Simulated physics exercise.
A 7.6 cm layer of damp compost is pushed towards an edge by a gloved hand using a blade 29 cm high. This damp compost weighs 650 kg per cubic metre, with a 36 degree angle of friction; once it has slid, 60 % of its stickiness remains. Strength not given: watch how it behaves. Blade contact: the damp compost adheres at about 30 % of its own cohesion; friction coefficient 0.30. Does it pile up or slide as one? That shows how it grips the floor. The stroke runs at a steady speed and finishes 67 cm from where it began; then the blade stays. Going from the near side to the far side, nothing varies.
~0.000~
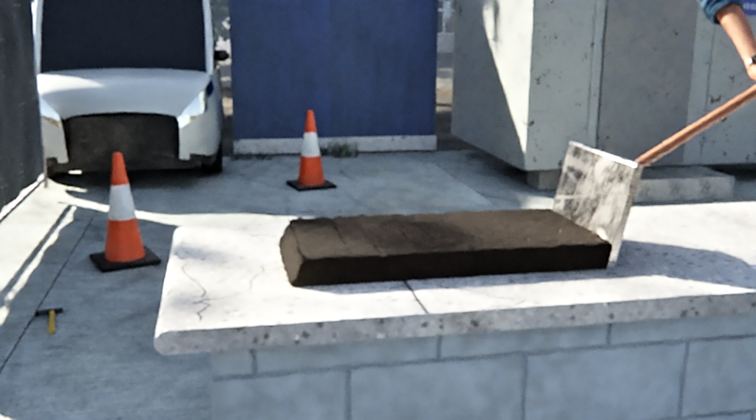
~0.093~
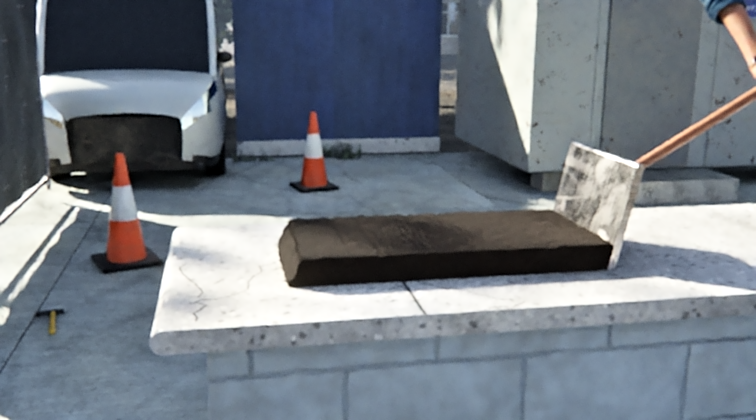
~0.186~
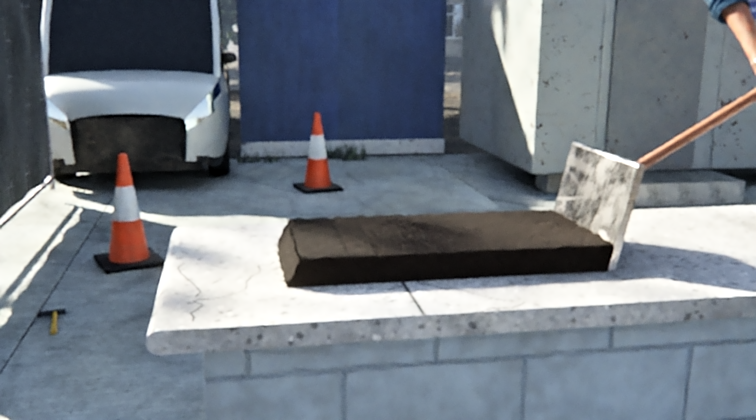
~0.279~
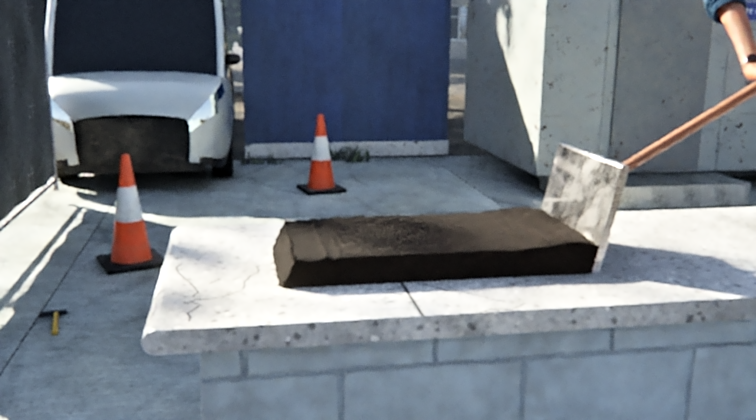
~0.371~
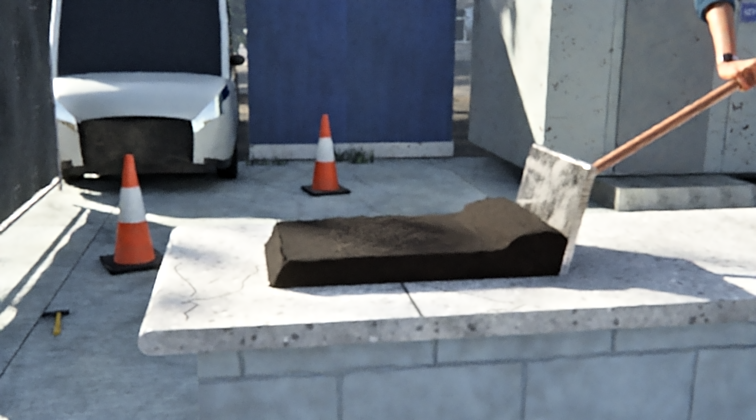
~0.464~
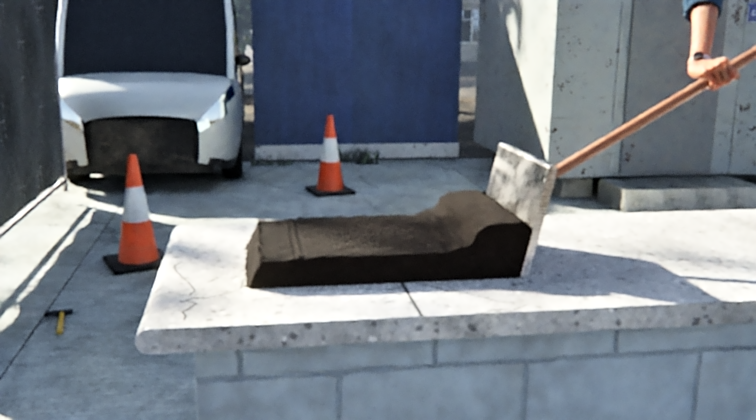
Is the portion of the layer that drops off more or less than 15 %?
It should land beyond the 15 % mark.
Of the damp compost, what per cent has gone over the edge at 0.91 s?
2 per cent, roughly.
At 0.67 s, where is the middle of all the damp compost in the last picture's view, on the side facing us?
It sits close to (318, 267).
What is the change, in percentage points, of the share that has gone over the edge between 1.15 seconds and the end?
0 per cent.
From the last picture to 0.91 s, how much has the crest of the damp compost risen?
I'd put it at close to 0 cm.
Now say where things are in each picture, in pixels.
The first frame shows foot of the blade at (606, 269), not yet moved; front end of the damp compost at (294, 281), piled 7.2 cm high.
The second frame shows foot of the blade at (607, 270), not yet moved; front end of the damp compost at (291, 281), piled 7.2 cm high.
The third frame shows foot of the blade at (608, 271), moved 5 mm; front end of the damp compost at (290, 281), piled 7.2 cm high.
The fourth frame shows foot of the blade at (592, 273), moved 5.5 cm; front end of the damp compost at (285, 285), piled 8.9 cm high.
The fifth frame shows foot of the blade at (559, 276), moved 15 cm; front end of the damp compost at (274, 282), piled 12 cm high.
The sixth frame shows foot of the blade at (520, 278), moved 27 cm; front end of the damp compost at (251, 286), piled 15 cm high.
By 0.67 s, 0 % has gone over the edge.
By 0.91 s, 2 % has gone over the edge.
By 1.15 s, 23 % has gone over the edge.
By 1.39 s, 23 % has gone over the edge.
By 1.67 s, at the end, 23 % has gone over the edge.
